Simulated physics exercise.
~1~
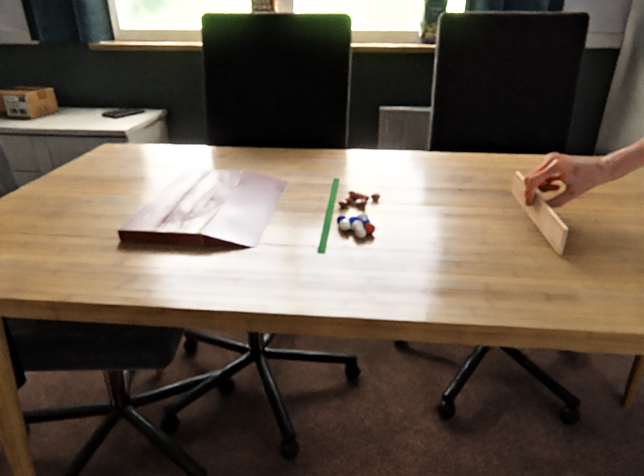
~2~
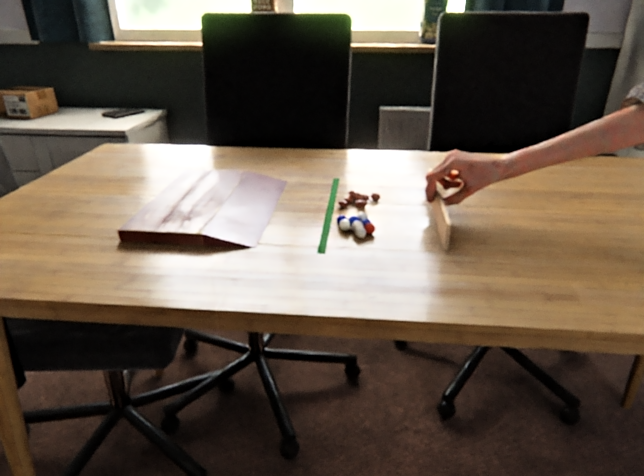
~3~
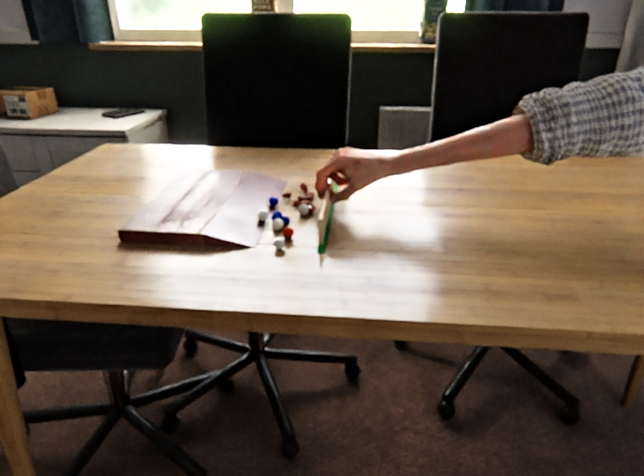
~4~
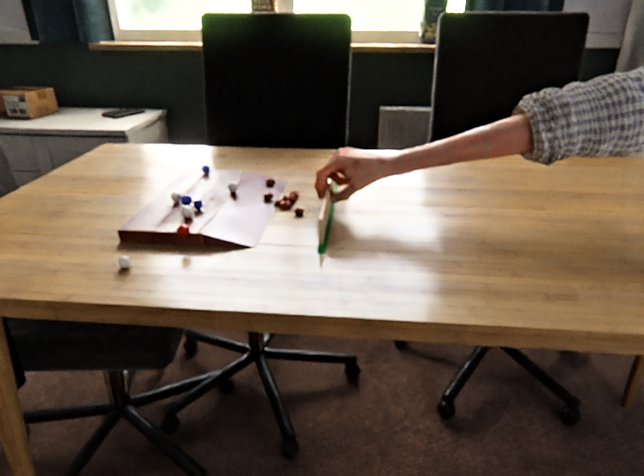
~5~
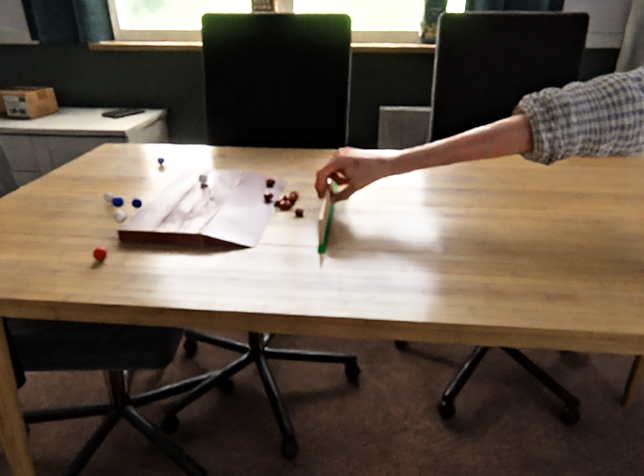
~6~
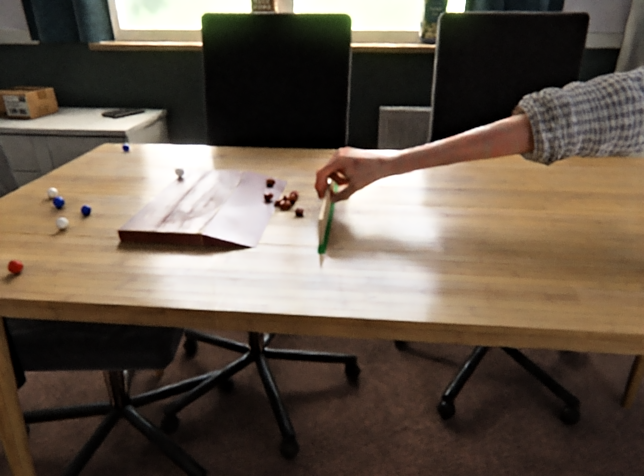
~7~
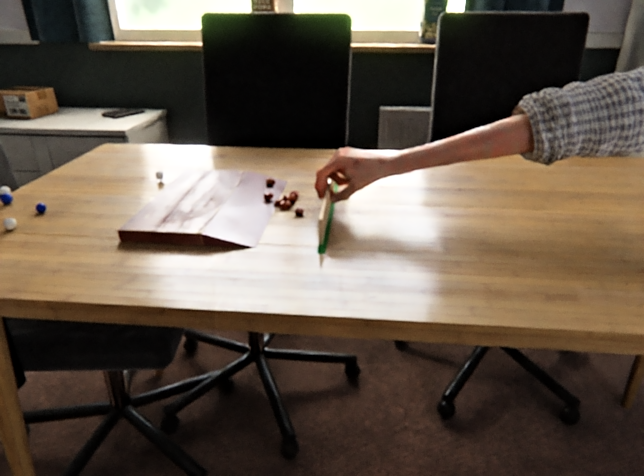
The clip shows a hand sliding a strip of wood left across a table into two clusters of small pieces and stopping at green tape; the nearer blue, white and red pieces scatter over and beyond a sloped slab, while the brown ones stay around its right edge.
